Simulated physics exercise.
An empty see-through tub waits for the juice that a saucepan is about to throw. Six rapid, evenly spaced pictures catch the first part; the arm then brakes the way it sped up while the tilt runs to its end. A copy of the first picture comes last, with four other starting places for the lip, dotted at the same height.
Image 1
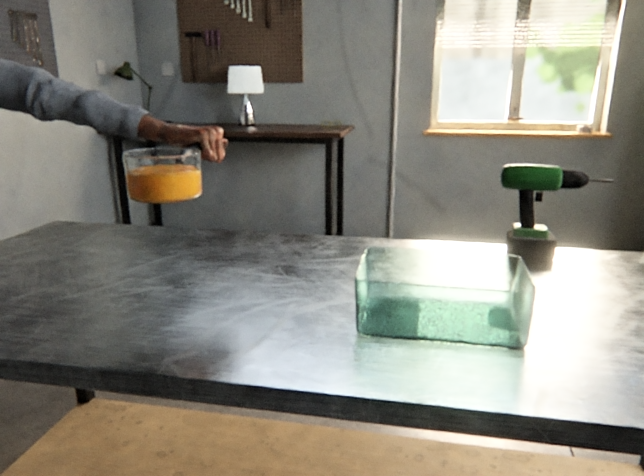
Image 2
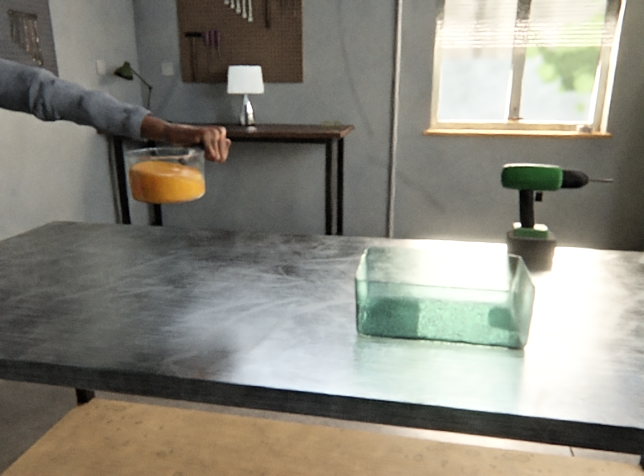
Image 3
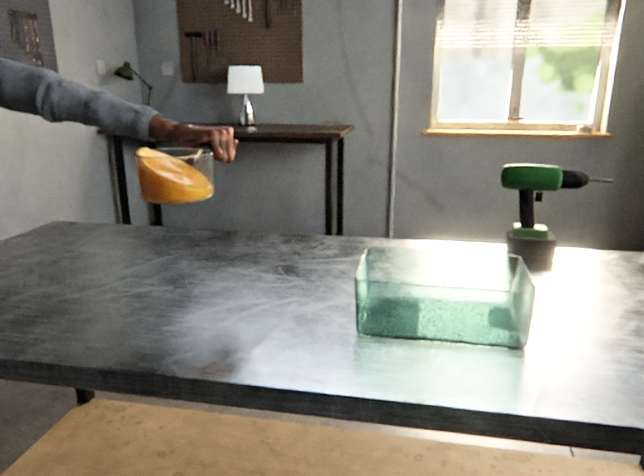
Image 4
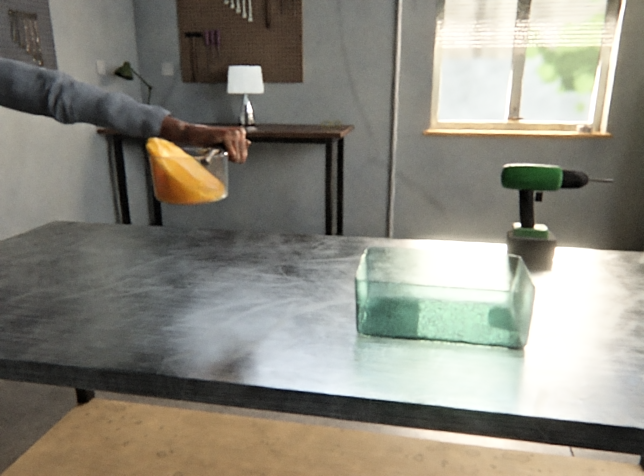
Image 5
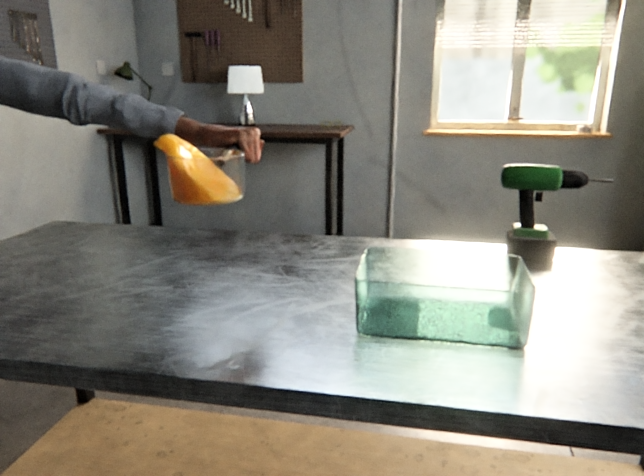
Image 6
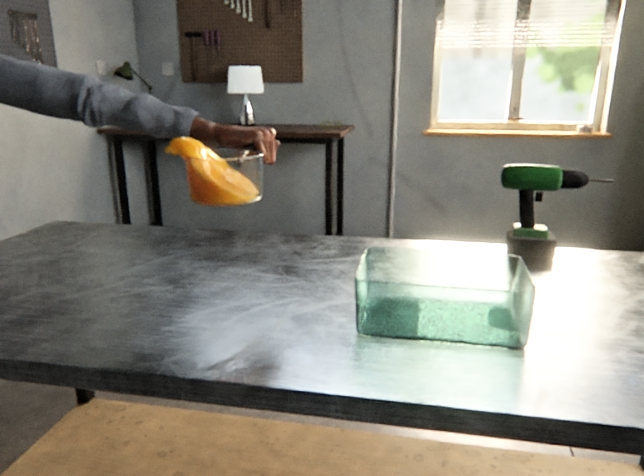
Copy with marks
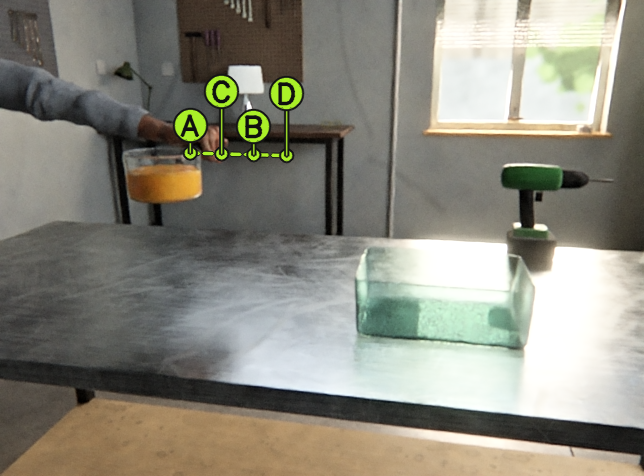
A hand at the end of a grey-sleeved arm holds a clear saucepan of orange juice at the left of a grey workshop room, seen from slightly above a dark tabletop by a still camera. An empty, see-through greenish tub and a green-and-black drill stand to the right, before a lamp and bright window. The arm carries the pan steadily rightward, still upright, while the juice surges up its left side and over the rim.
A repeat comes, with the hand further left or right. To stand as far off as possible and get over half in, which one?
It is B.
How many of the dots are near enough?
Two.
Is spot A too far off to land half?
Yes, that goes wrong.
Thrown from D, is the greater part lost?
No.
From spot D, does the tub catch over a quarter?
Yes.
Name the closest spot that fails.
That would be C.
On the marked copy, A at (190, 153); B at (253, 154); C at (221, 153); D at (286, 155).
If A is chosen, about 17 % lands in the tub, 79 % falls short and 4 % goes beside or beyond.
If B is chosen, about 70 % lands in the tub, 20 % falls short and 10 % goes beside or beyond.
If C is chosen, about 38 % lands in the tub, 55 % falls short and 7 % goes beside or beyond.
If D is chosen, about 80 % lands in the tub, 11 % falls short and 9 % goes beside or beyond.
